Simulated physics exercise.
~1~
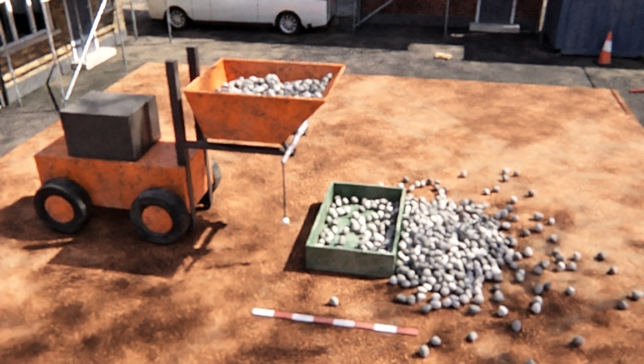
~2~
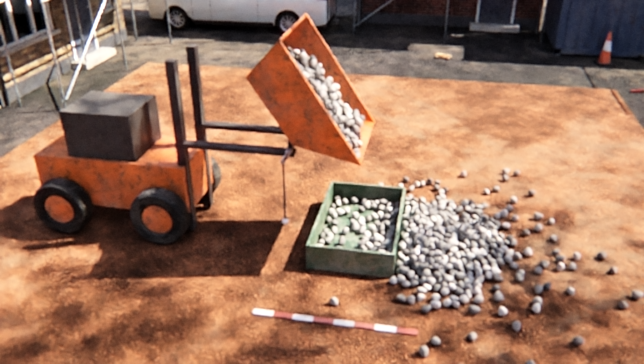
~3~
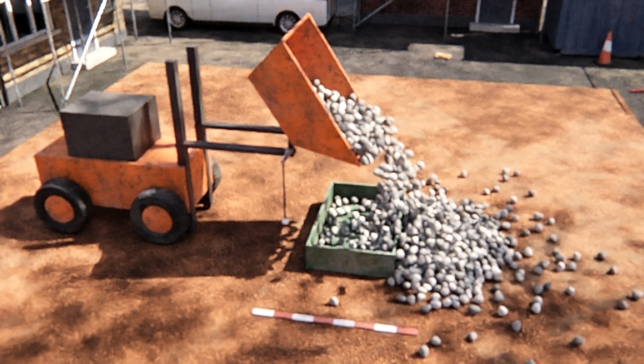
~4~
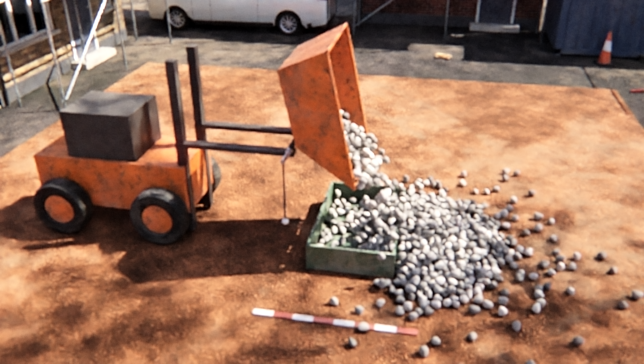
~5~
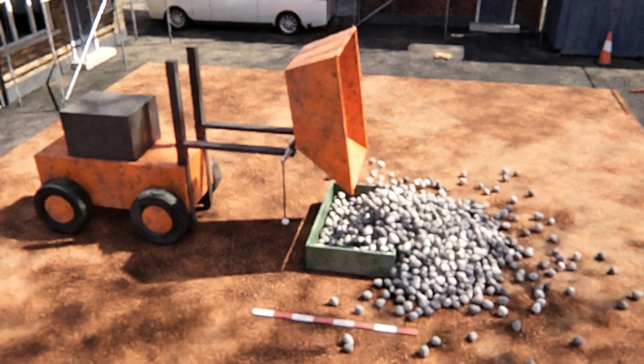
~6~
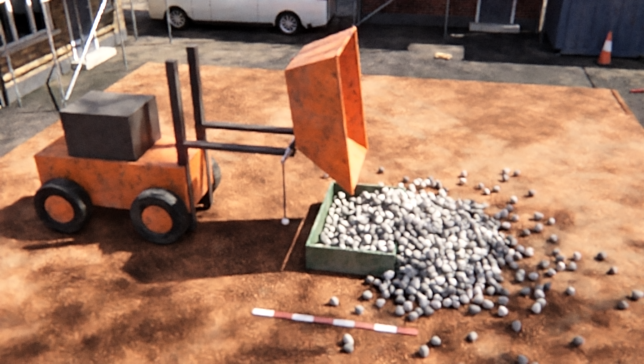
The video shows an orange fork truck tipping a raised skip of grey stones toward a green bin, pausing partway before tilting further. The stones pour out to the right, partly filling the bin and spreading over the loose pile beside it, and the emptied skip stays steeply tilted.
